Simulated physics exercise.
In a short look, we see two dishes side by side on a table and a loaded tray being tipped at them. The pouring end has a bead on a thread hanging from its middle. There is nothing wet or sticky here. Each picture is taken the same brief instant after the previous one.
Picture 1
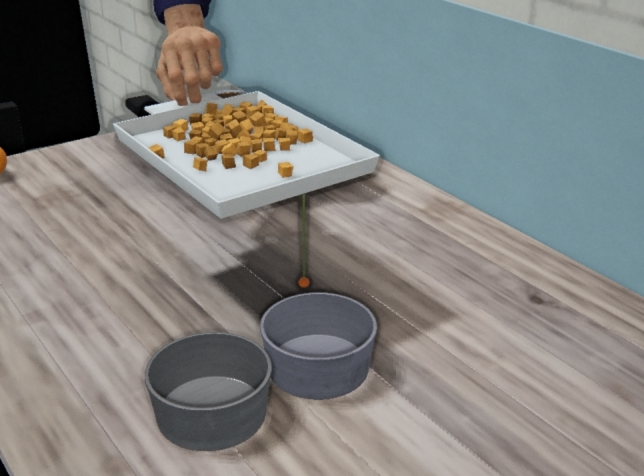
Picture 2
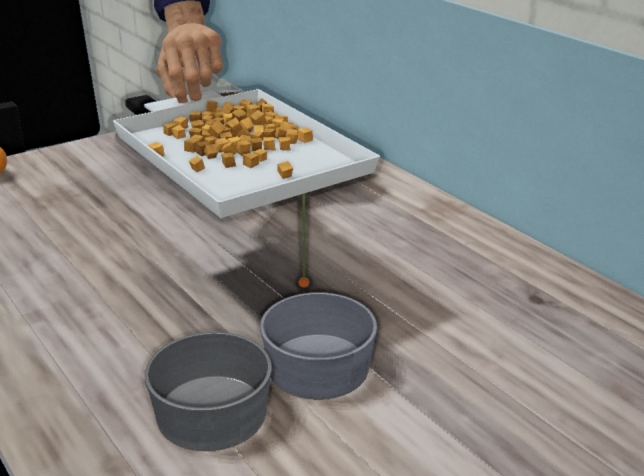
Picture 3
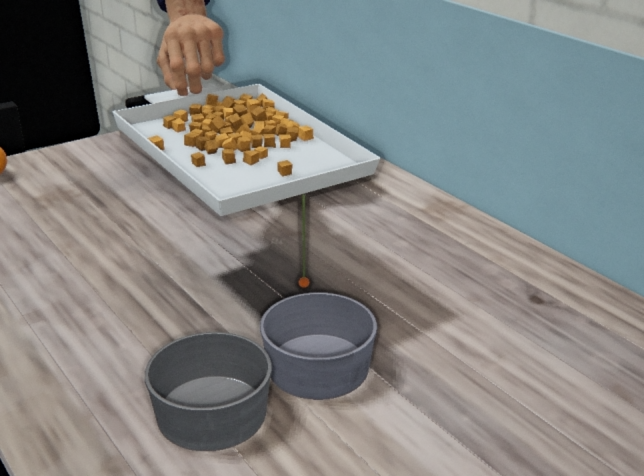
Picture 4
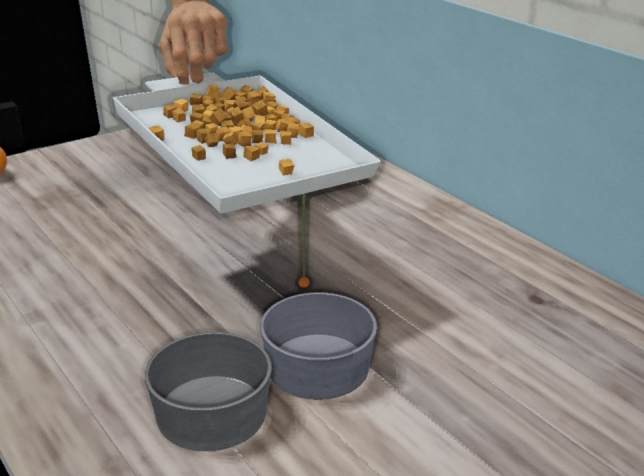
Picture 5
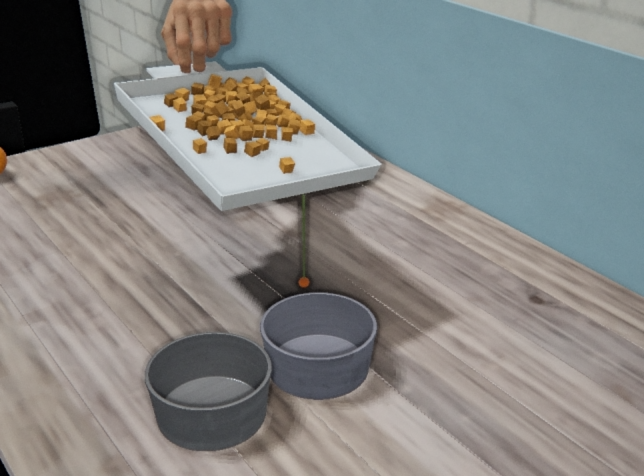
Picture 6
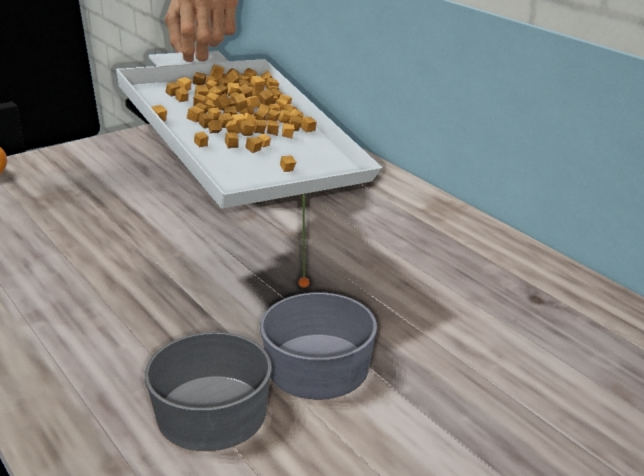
A hand at the far end of a white tray rises steadily, tilting the tray and its scattered golden-brown cubes toward the near end, whose right corner dips slightly. The tray is above a greyish wooden table, seen from above at an angle, with a blue wall behind. Below, an orange bead hangs on a thread near two grey dishes, while the camera stays still.
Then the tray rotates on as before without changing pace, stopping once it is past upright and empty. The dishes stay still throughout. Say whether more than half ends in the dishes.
Result: Mostly missed.
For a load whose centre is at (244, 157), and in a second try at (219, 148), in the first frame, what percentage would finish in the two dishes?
Try 1: 20 %; try 2: 10 %.
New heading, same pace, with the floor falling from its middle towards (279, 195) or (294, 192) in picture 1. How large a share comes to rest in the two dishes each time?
70 % then 70 %, roughly.
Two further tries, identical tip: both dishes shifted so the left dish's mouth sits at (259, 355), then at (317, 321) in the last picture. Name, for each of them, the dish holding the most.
Right side first, Right side second.
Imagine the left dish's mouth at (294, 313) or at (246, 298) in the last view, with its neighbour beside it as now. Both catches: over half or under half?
The bulk of it, then Short of half.
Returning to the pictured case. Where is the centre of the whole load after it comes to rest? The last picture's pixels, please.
The centre comes to rest close to (424, 327).
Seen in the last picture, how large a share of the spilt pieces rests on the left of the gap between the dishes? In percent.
Left share: Close to 0 %.
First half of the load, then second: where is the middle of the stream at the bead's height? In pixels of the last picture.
Around (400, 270) at first; around (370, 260) after that.
Soon, tray tipped steeply; nearly all on the tray; a stray few outside both; a stray few in the air.
A while on, tray tipped right over; nearly all on the tray; a stray few in the right dish; a small part outside both.
Towards the end, tray tipped past a quarter turn; a small part in the right dish; most outside both.
Finally, tray tipped past a quarter turn; none in the left dish; a small part in the right dish; most outside both.
